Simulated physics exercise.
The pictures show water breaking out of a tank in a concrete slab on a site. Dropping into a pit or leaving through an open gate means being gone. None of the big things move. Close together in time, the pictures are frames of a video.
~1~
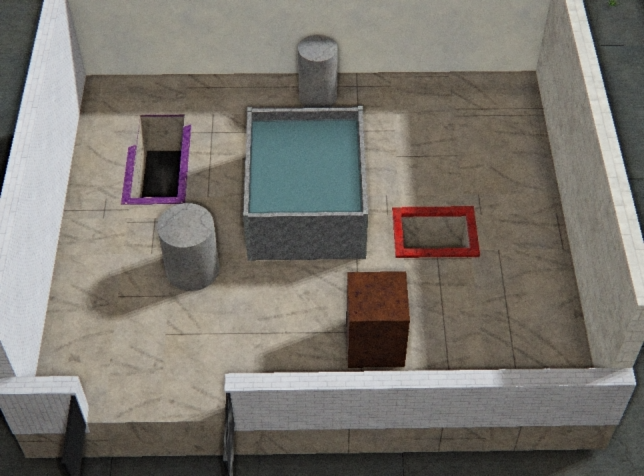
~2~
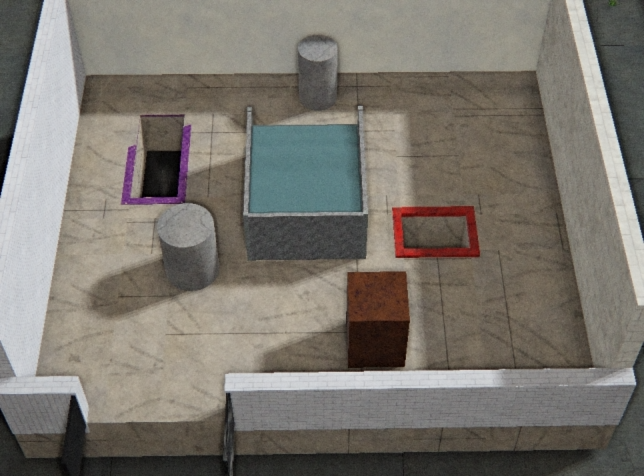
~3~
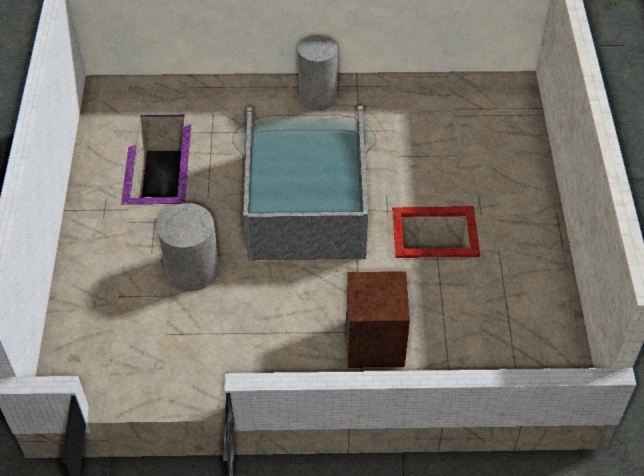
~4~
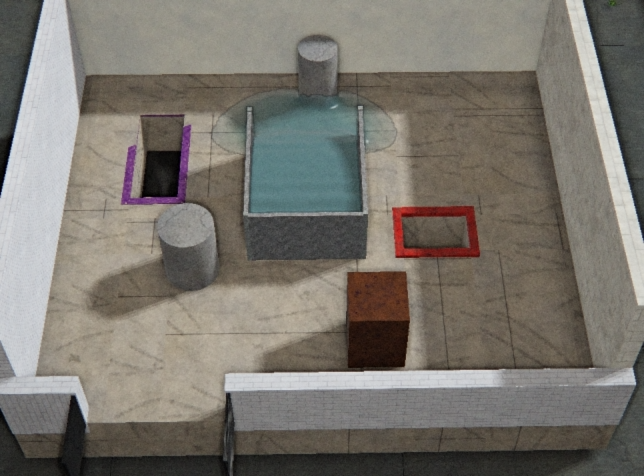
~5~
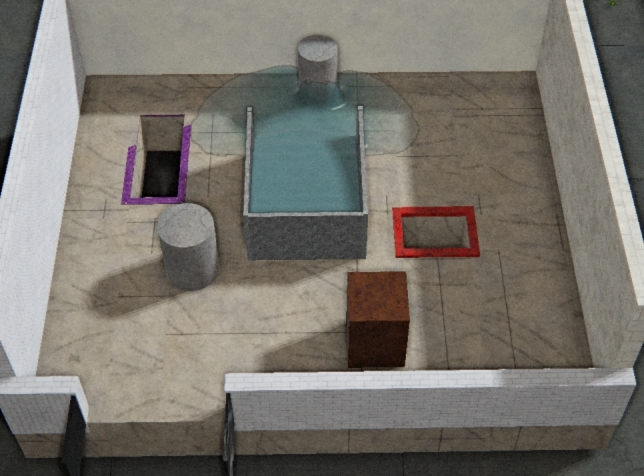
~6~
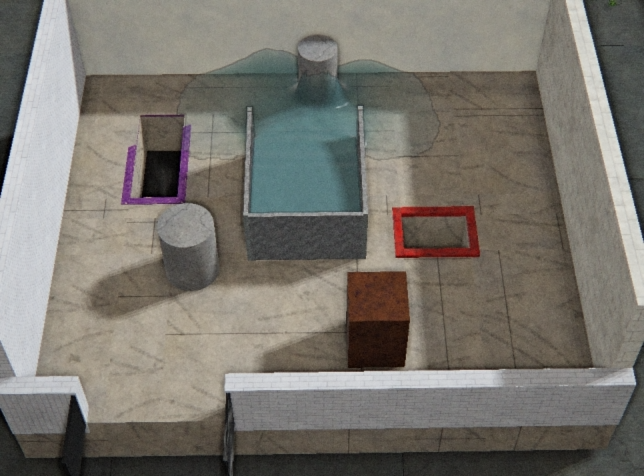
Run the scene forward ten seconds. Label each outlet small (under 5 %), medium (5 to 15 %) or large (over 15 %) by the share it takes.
Labels: Gate: Medium, red pit: Small, purple pit: Large.
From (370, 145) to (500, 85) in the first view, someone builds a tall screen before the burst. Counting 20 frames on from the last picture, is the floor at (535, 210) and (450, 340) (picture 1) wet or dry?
In the listed order, the first spot is swamped and the second is spared.
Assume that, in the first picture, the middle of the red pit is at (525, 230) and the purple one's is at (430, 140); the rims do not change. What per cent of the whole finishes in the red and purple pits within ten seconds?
Red has 8 parts of a hundred and purple has 30.
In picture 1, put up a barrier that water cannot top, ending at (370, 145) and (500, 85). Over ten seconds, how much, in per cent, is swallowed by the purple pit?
Share, purple pit - 30 in a hundred.
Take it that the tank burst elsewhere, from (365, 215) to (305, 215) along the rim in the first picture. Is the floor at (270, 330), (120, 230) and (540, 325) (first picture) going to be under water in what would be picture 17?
Point 1: Inundated; point 2: Unwetted; point 3: Inundated.
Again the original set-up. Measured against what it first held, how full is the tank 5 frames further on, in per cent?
It works out to roughly 44 %.
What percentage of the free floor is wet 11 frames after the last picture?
About 30 per cent.
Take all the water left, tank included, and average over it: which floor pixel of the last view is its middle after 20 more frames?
Roughly (325, 147) in the last picture.
A moment on, water covers 20 % of the floor; the gate 0 %, the red pit 0 %, the purple pit 0 %.
Next, water covers 30 % of the floor; the gate 0 %, the red pit 0 %, the purple pit 2 %.
Then, water covers 60 % of the floor; the gate 0 %, the red pit 0 %, the purple pit 8 %.
Later, water covers 80 % of the floor; the gate 4 %, the red pit 1 %, the purple pit 18 %.
In the end, water covers 90 % of the floor; the gate 10 %, the red pit 2 %, the purple pit 23 %.
